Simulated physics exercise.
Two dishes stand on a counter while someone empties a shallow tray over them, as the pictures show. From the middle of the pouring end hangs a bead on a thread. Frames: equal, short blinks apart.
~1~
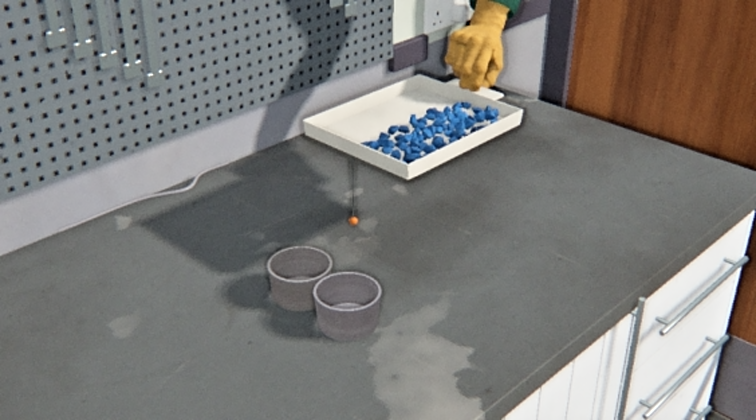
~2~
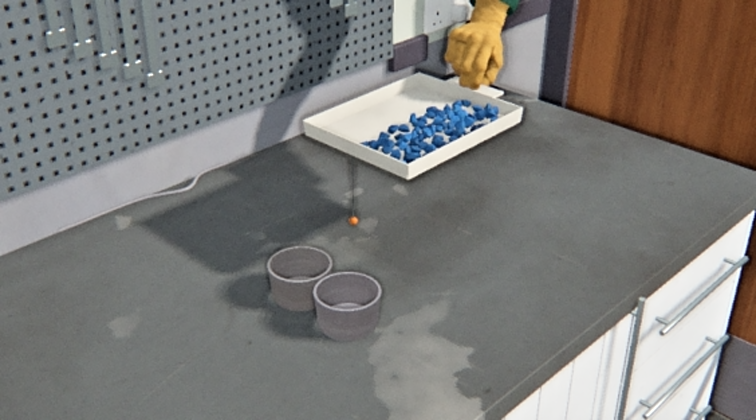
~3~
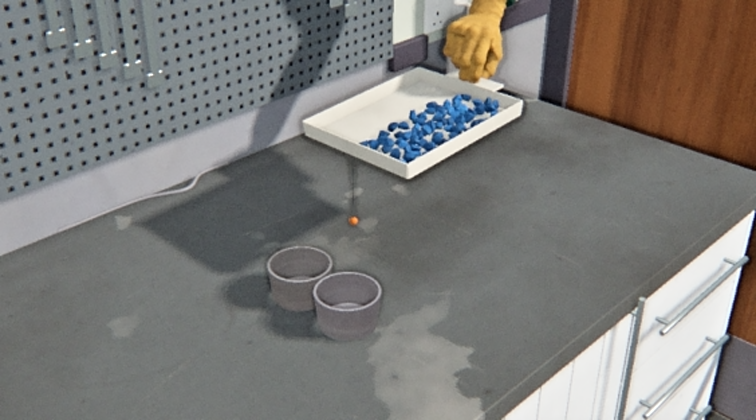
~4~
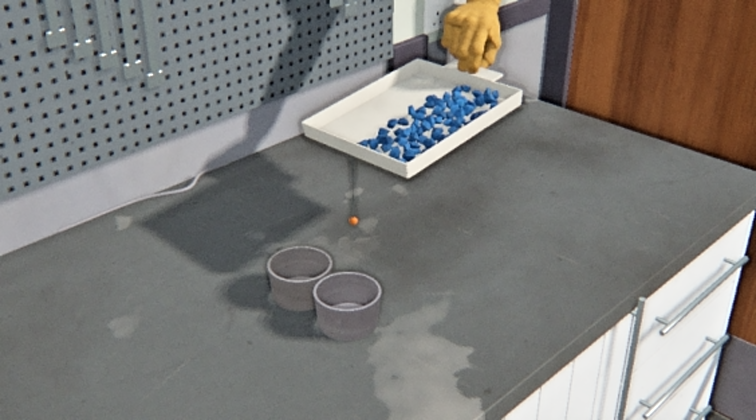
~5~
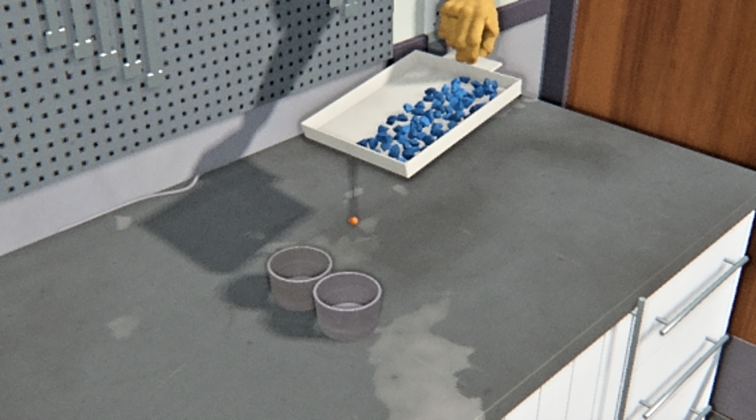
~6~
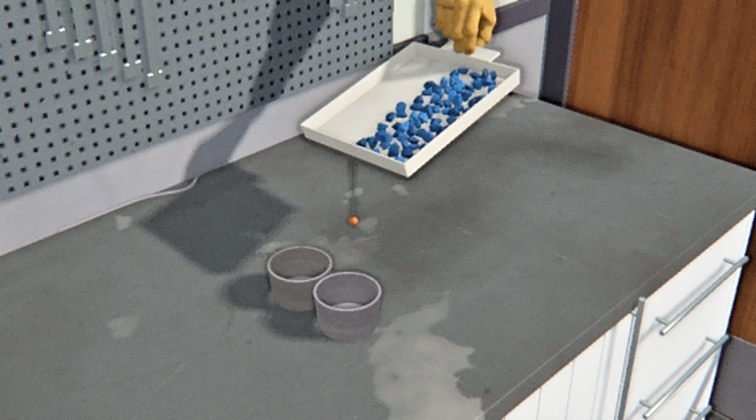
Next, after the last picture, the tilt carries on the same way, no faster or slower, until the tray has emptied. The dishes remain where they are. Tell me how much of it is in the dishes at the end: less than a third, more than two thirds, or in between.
The dishes capture not a full third of the load.
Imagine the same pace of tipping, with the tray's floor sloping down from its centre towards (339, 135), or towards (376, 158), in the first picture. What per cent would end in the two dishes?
About 0 % and about 0 %.
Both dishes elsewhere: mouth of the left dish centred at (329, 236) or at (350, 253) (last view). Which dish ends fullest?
Try one: The leftmost one; try two: The leftmost one.
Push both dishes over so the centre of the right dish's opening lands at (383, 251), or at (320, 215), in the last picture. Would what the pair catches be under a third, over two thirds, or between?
At the first spot I'd expect under a third, and at the second spot below one third.
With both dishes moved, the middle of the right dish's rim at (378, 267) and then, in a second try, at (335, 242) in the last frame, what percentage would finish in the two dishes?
Close to 50 in a hundred, then close to 70 in a hundred.
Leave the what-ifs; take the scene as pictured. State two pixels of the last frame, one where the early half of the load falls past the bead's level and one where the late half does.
The early half goes through (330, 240), the late half through (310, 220).
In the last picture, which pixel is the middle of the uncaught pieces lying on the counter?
Estimated middle: Around (304, 265).
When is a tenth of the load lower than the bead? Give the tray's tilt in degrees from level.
That happens at close to 80 degrees.
Just after the last frame, tray tipped steeply; almost all on the tray; just a few in the air.
A moment on, tray tipped past a quarter turn; roughly half on the tray; about a tenth in the left dish; roughly a quarter outside both; roughly a quarter in the air.
Further on, tray tipped past a quarter turn; just a few in the right dish; about a tenth in the left dish; the larger part outside both.
When it is over, tray tipped past a quarter turn; just a few in the right dish; about a tenth in the left dish; the larger part outside both.
